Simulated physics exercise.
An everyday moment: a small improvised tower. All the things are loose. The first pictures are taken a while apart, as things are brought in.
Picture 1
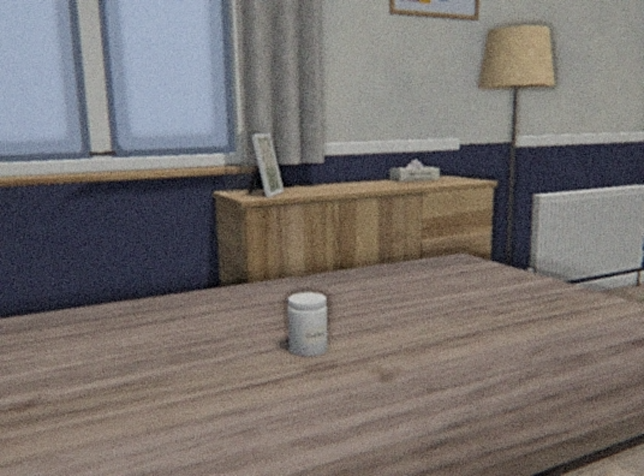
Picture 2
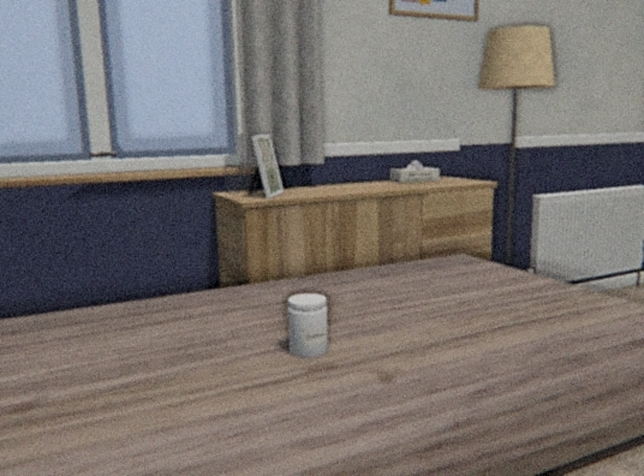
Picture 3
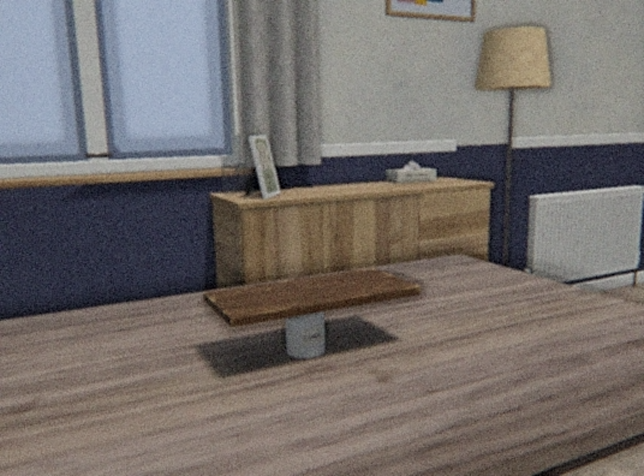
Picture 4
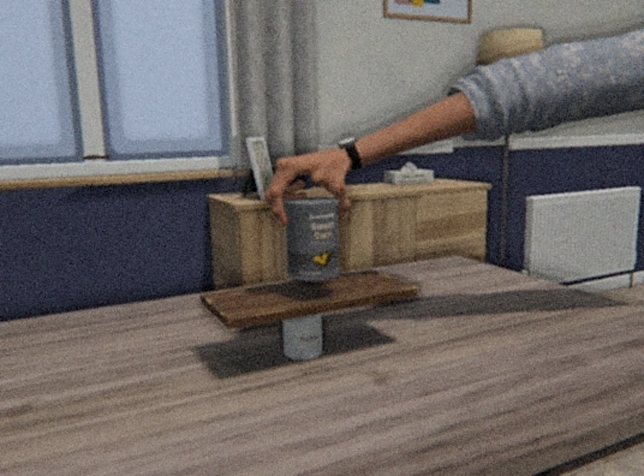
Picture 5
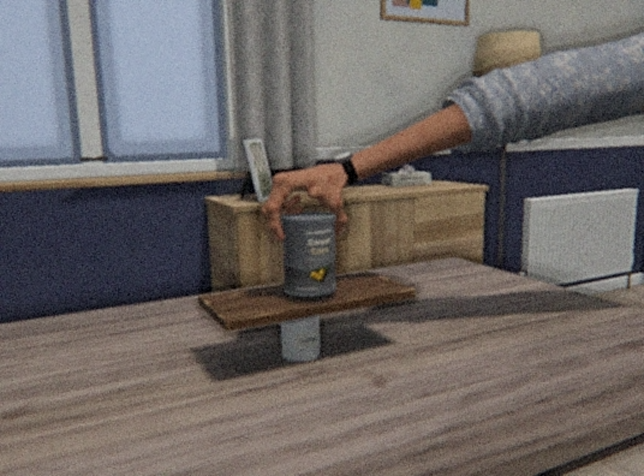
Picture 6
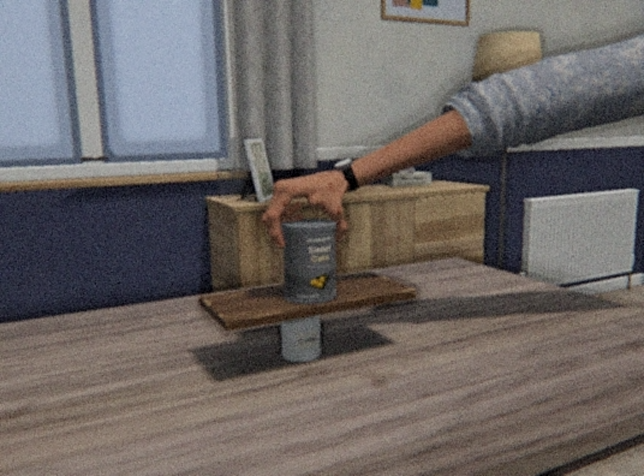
A hand reached in from the right and lowered a grey tin onto a wooden board that had appeared balanced across a small white jar on the table, keeping hold of the tin.
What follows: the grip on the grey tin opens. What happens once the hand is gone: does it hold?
Outcome: The stack holds.
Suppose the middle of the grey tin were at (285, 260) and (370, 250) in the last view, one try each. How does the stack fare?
First, it stays up; second, it loses its balance.
Then, 0.60 s on from there, no change.
Then, 1.30 s on from there, grey tin resting near (310, 261).
In the end, all 3 unmoved. At the end, from the last picture's camera, grey tin near (310, 260). The stack stays up.
